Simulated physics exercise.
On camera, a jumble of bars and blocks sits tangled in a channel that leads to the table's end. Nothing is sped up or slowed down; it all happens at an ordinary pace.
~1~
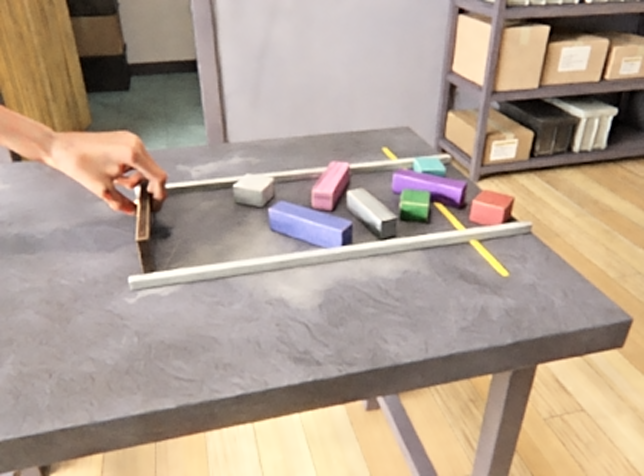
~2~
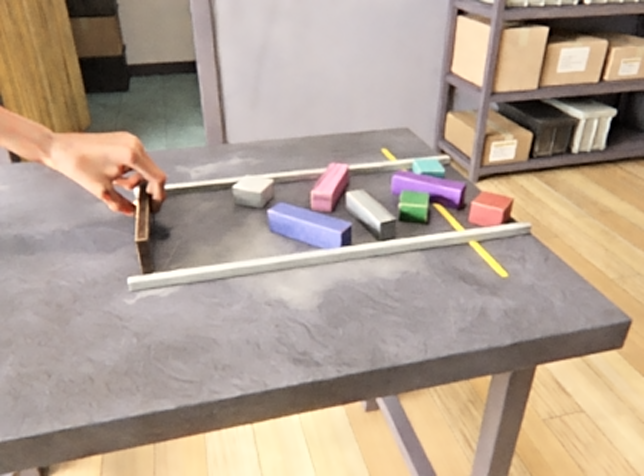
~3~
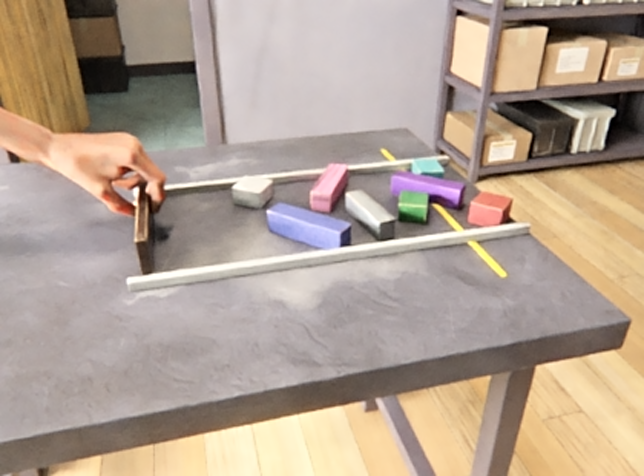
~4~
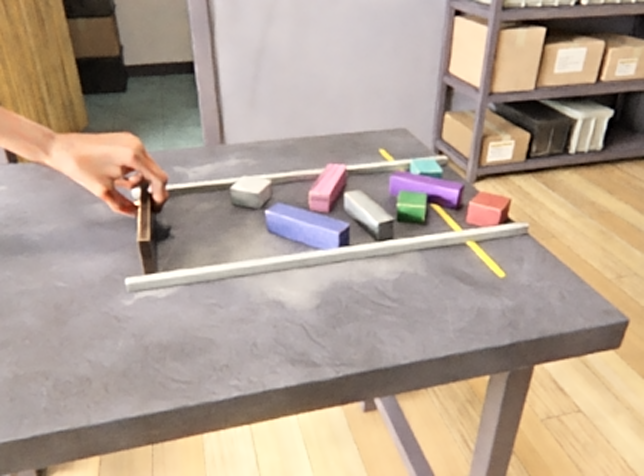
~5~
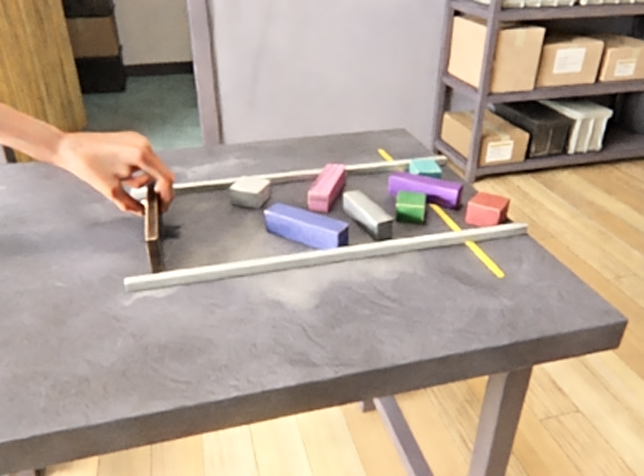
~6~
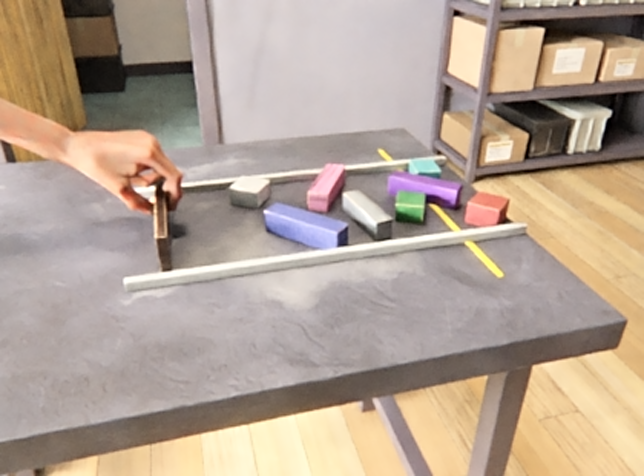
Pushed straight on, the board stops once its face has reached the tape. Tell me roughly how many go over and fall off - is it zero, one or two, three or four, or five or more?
Roughly one or two fall off.
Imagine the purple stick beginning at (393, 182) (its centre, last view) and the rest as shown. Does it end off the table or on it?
Lab note: It goes off the edge.
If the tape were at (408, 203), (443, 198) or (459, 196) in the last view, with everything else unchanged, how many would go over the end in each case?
Respectively, 0, 4 and 6.
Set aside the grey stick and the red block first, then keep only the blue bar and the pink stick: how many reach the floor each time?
In order, the numbers are 1 and 0.
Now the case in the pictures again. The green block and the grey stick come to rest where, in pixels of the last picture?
The green block ends at (486, 196) and the grey stick at (469, 202).
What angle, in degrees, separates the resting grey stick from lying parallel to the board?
Some 0 degrees.
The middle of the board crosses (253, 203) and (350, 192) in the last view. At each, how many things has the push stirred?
Counts: 1, 5.
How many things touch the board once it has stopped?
In total, 3.
Soon after, none off yet; red block at rest near (488, 210); turquoise block at rest near (424, 172); purple stick at rest near (424, 189).
After that, none off yet; red block moving near (493, 211); turquoise block displaced about its own width near (443, 168); purple stick displaced a little near (457, 188).
In the end, the number that fall off is one or two; gone, purple stick and turquoise block.
